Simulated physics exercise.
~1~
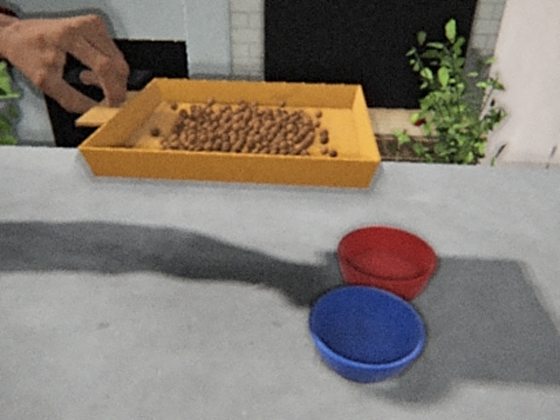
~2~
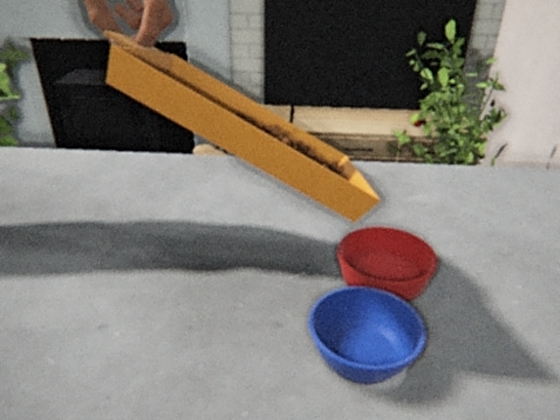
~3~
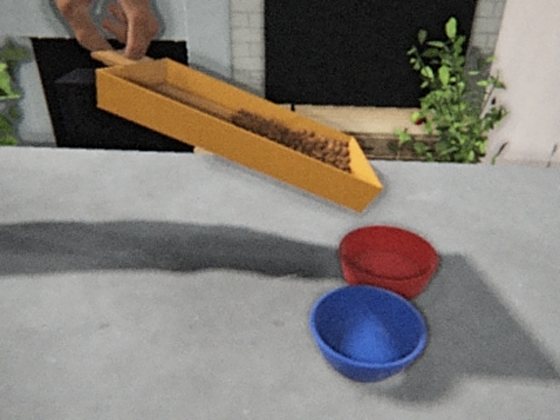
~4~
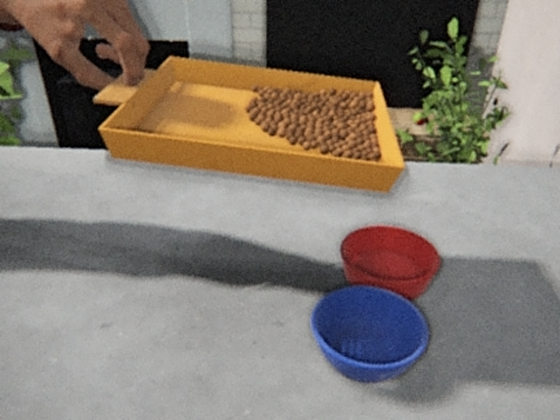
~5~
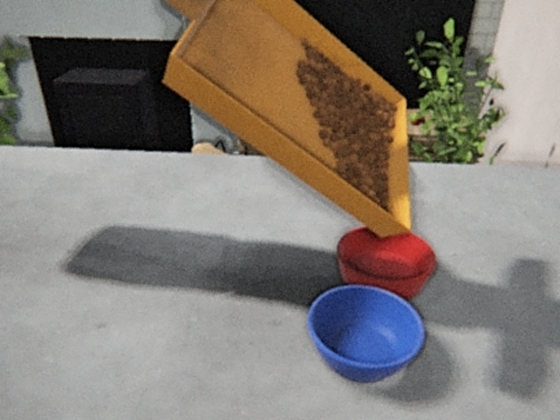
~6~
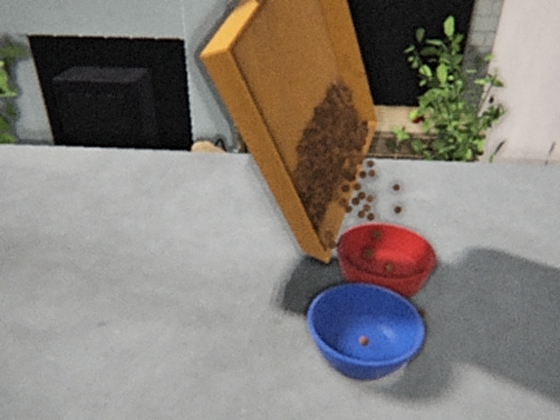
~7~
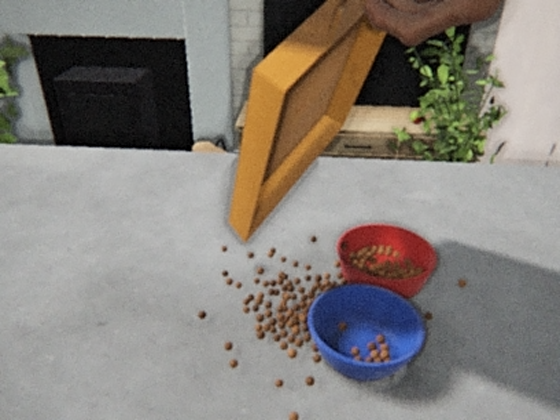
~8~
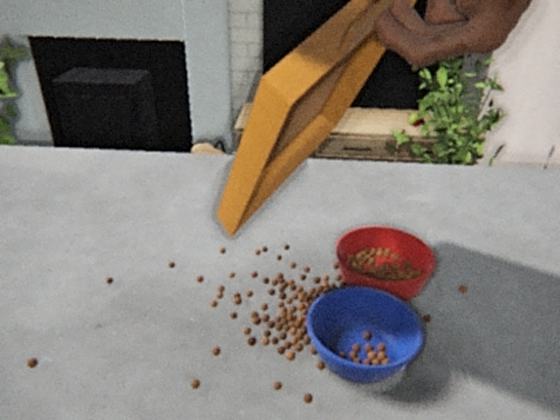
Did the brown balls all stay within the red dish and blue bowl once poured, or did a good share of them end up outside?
A good share of them ended up outside, scattered over the table. The red dish caught a fair portion, while the blue bowl got only a few.
